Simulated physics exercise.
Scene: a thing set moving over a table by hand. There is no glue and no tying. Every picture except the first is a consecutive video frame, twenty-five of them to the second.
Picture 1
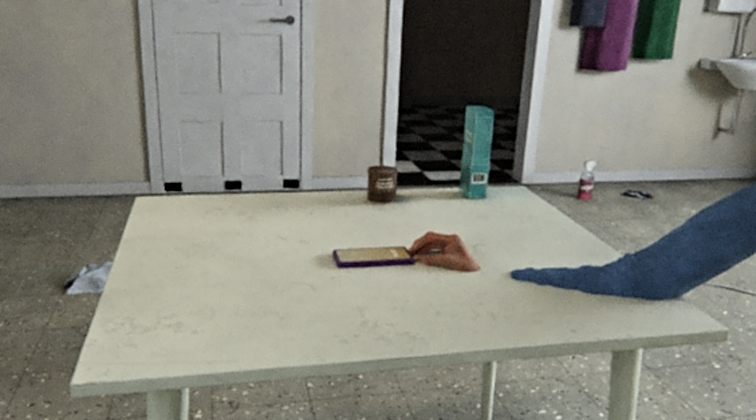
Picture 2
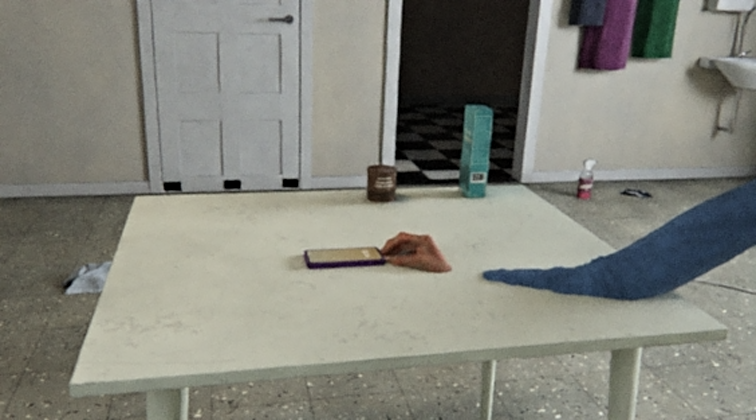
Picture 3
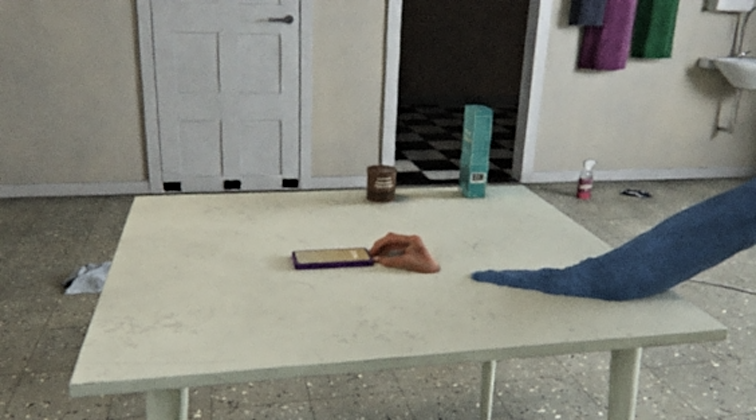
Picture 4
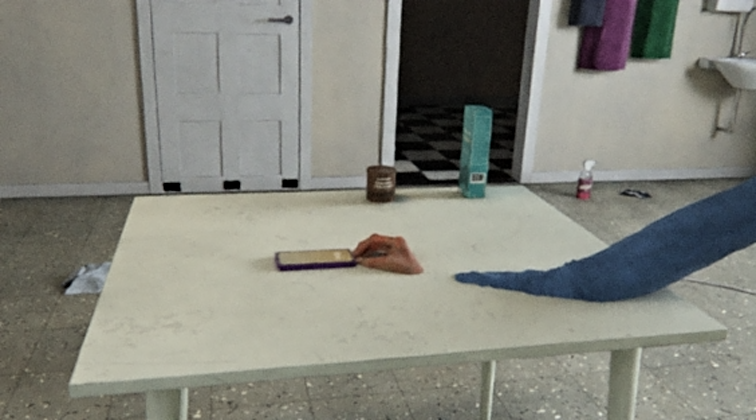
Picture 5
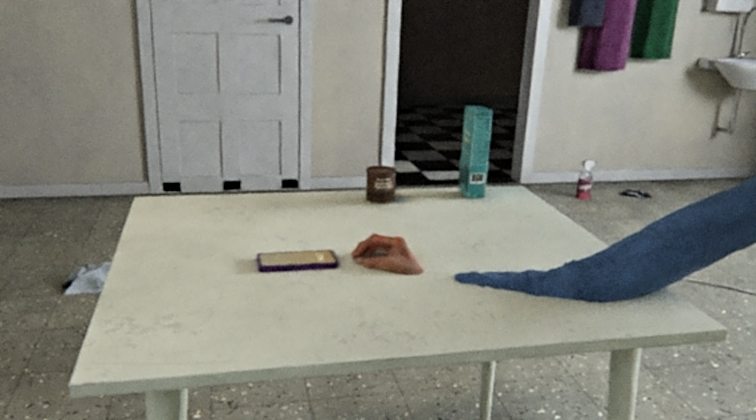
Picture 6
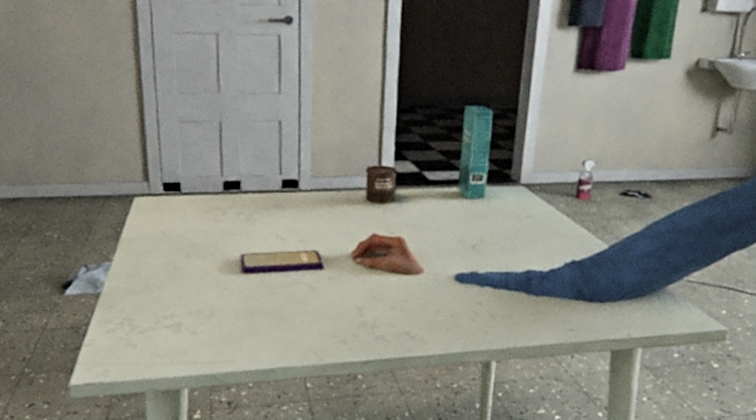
Hand in a blue sleeve pushing a purple phone left across a pale table, then halting as the phone slides on alone.
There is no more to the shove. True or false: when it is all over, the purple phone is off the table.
False.
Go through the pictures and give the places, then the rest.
In the first picture, under the hand; purple phone (373, 257).
In the second picture, under the hand; purple phone (344, 257).
In the third picture, under the hand; purple phone (332, 258).
In the fourth picture, purple phone (315, 259).
In the fifth picture, purple phone (297, 260) moved a little.
In the sixth picture, purple phone (281, 261) moved a little.
Then, 0.10 s later than the last frame, purple phone moved about its own width near (251, 263).
Then, 0.20 s later than the last frame, purple phone moved about its own width near (235, 264).
When it is over, moved from the start, purple phone. End places, in pixels of the last picture, purple phone near (232, 264).
